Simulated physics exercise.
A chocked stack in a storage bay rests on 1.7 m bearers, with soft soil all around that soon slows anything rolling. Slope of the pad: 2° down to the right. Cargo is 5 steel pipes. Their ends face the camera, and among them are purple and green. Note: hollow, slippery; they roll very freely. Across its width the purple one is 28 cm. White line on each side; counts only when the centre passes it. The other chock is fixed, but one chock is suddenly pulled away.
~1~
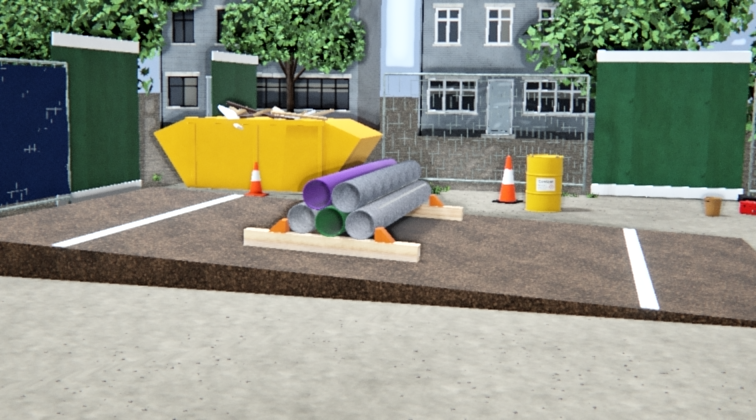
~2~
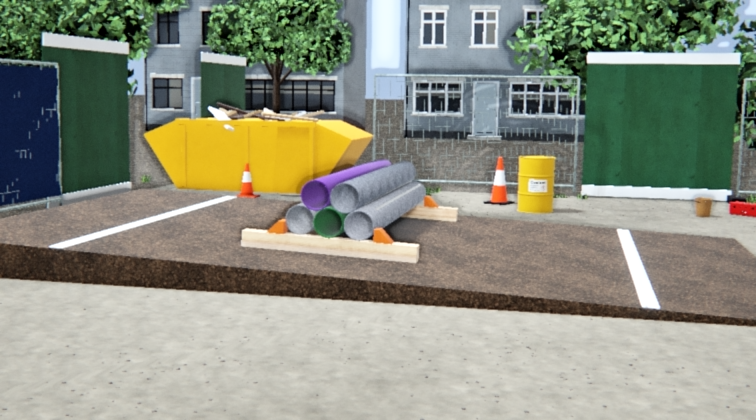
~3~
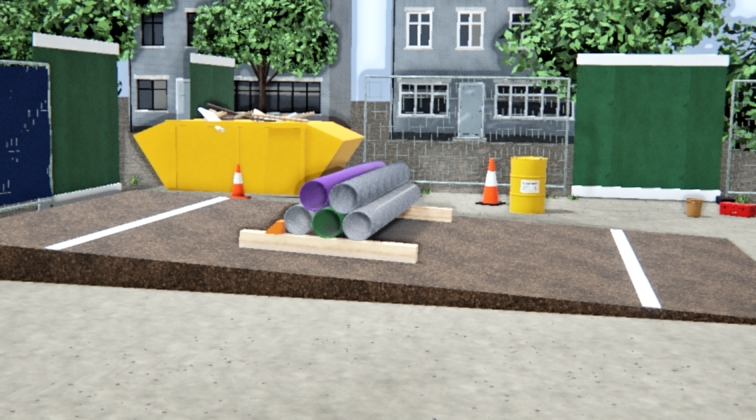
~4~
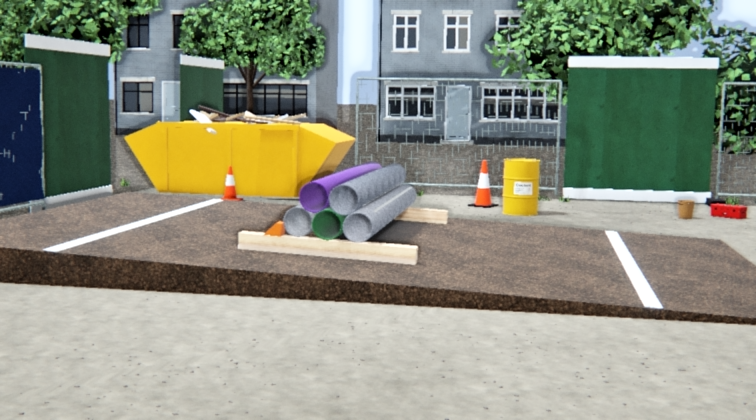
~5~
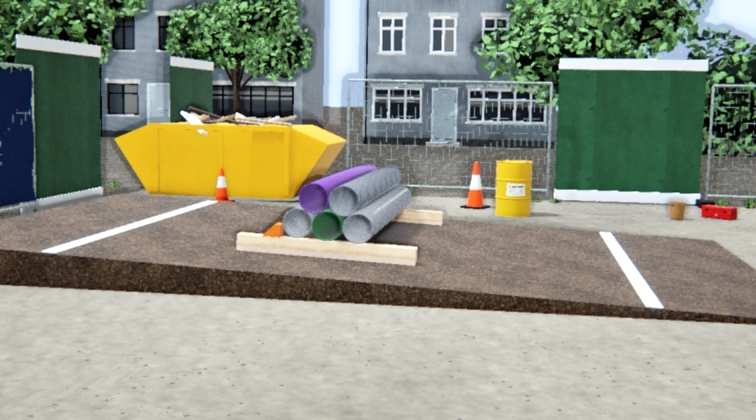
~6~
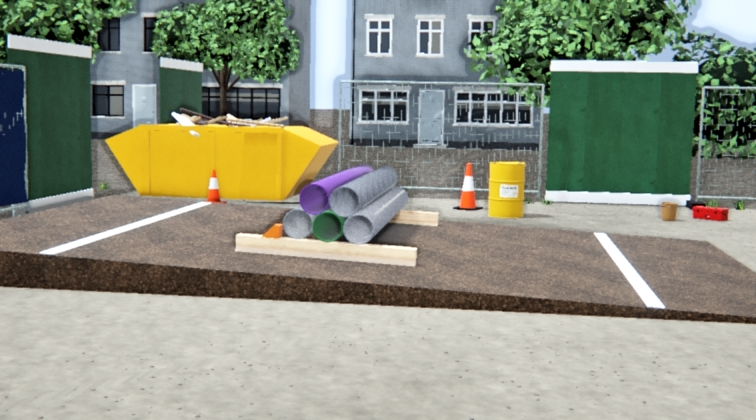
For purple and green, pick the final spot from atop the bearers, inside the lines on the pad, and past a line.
Purple pipe: Inside the lines on the pad. Green: Inside the lines on the pad.
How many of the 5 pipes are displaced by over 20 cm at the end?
Counted: 5.
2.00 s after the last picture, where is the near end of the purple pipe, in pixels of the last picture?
It should be close to pixel (361, 203).
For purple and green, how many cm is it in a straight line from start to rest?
The purple one shifts some 200 and the green one roughly 160.
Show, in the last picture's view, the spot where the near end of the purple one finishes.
Near pixel (532, 261).
Another 0.9 s on from the last picture, purple is up on others, 85 cm from the bearers' right end, rolling right; green is on the bearers, 70 cm from the bearers' right end, rolling right; 0 over a line so far.
Another 2.0 s on from the last picture, purple is up on others, 50 cm from the bearers' right end, rolling right; green is on the bearers, 40 cm from the bearers' right end, rolling right; 0 over a line so far.
Another 3.3 s on from the last picture, purple is off the bearers, 175 cm short of the right line, rolling right; green is off the bearers, 175 cm short of the right line, rolling right; 0 over a line so far.
In the end (8.0 s after the last picture), purple is off the bearers, 95 cm short of the right line; green is off the bearers, 120 cm short of the right line; 1 over a line so far.
